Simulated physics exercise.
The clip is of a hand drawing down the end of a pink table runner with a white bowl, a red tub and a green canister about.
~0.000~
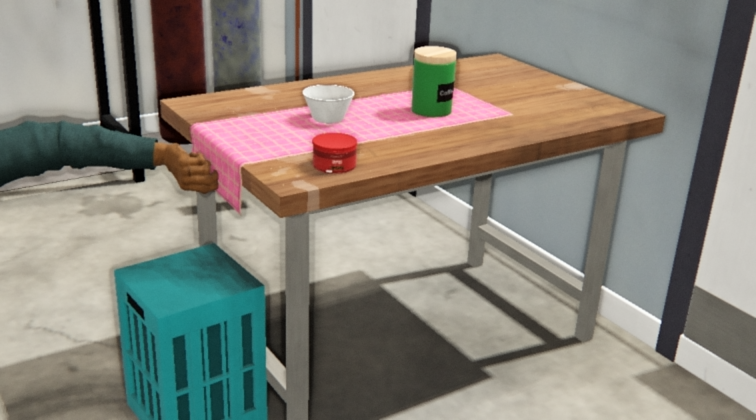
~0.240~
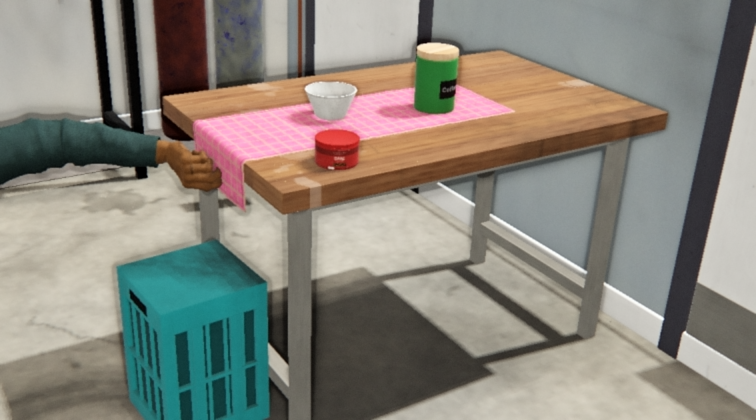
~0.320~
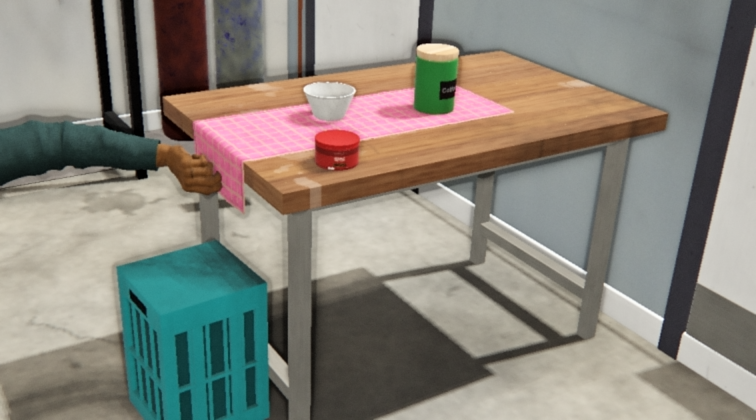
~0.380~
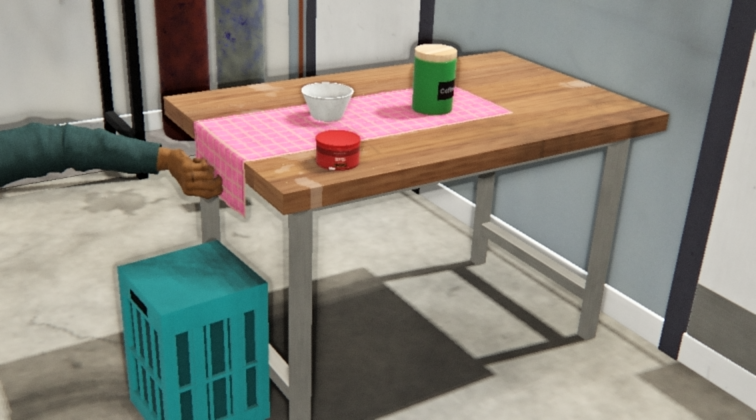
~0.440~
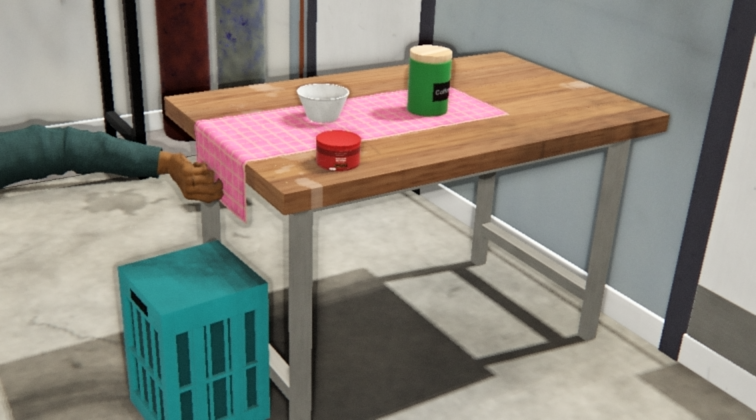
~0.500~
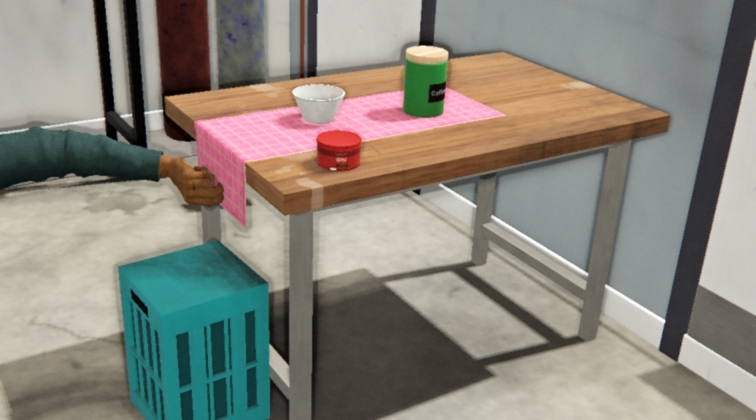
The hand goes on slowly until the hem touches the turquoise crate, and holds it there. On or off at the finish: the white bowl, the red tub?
Outcome: The white bowl remains up there; the red tub keeps clear of the edge.
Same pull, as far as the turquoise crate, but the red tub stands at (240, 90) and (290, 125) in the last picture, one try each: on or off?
At the first it remains up there; at the second it is carried off.
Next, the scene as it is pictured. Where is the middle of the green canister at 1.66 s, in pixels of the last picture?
Close to (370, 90).
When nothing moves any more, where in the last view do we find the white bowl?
At about (258, 115).
By 0.76 s, hem going down; bowl moved a little; tub still.
By 1.20 s, hem going down; bowl carried along near (279, 112); tub still.
By 1.66 s, hem on the crate; bowl carried along near (258, 115); tub still.
When it is over, hem on the crate; bowl carried along near (258, 115); tub still. The white bowl keeps clear of the edge and the red tub stays on the table.
